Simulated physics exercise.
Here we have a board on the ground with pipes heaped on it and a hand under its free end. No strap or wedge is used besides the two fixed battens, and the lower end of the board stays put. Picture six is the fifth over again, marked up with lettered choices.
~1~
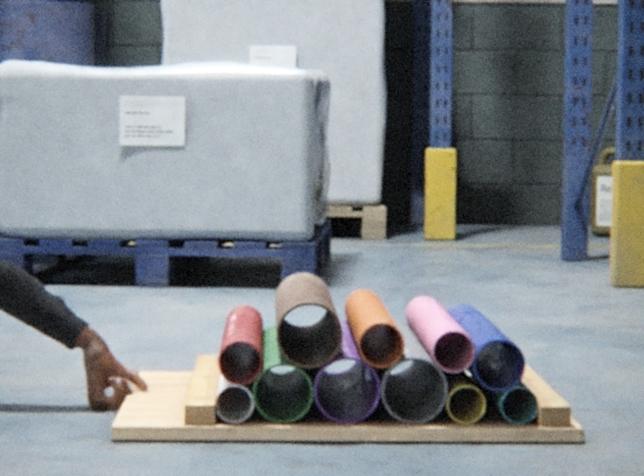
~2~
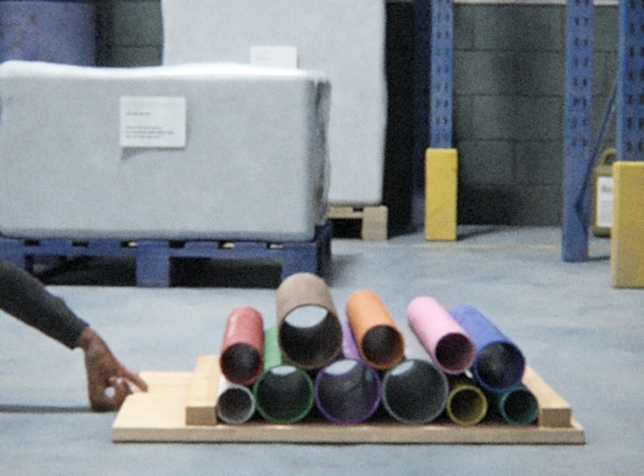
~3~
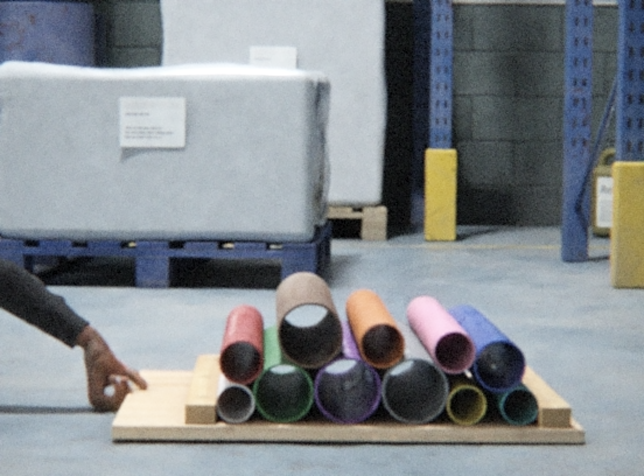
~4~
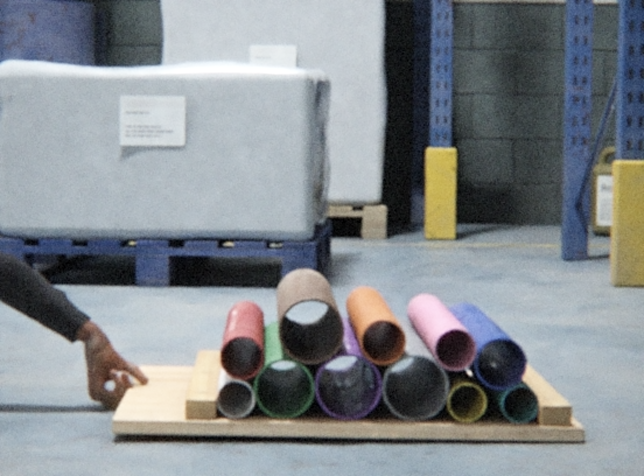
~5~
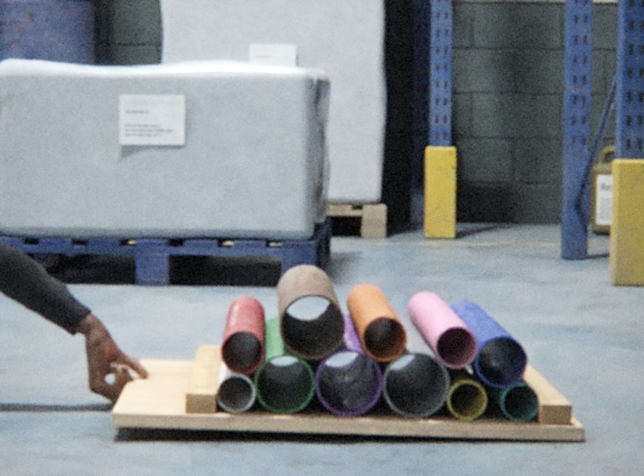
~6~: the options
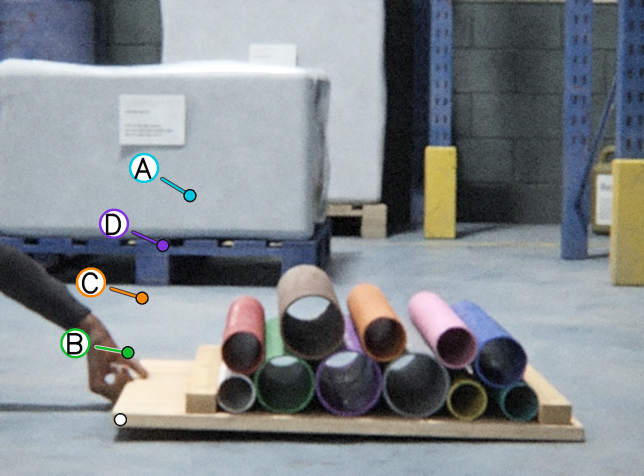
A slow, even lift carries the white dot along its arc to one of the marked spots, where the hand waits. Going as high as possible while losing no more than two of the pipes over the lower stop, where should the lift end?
The highest mark that will do is A.
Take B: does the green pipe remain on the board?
Yes, with B.
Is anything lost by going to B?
At B: Yes.
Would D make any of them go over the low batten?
At D: Yes.
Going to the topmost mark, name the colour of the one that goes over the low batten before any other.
First is the blue one.
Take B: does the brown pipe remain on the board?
The brown pipe: Yes.
On the marked copy, A at (190, 195); B at (128, 352); C at (142, 298); D at (163, 246); the white dot at (120, 419).
With A. Early on, board at 18°.
Further on, board at 31°.
At the end, board at 31°, two over the low batten (blue, pink).
As for the rest, B two over the low batten (blue, pink); C two over the low batten (blue, pink); D two over the low batten (blue, pink).
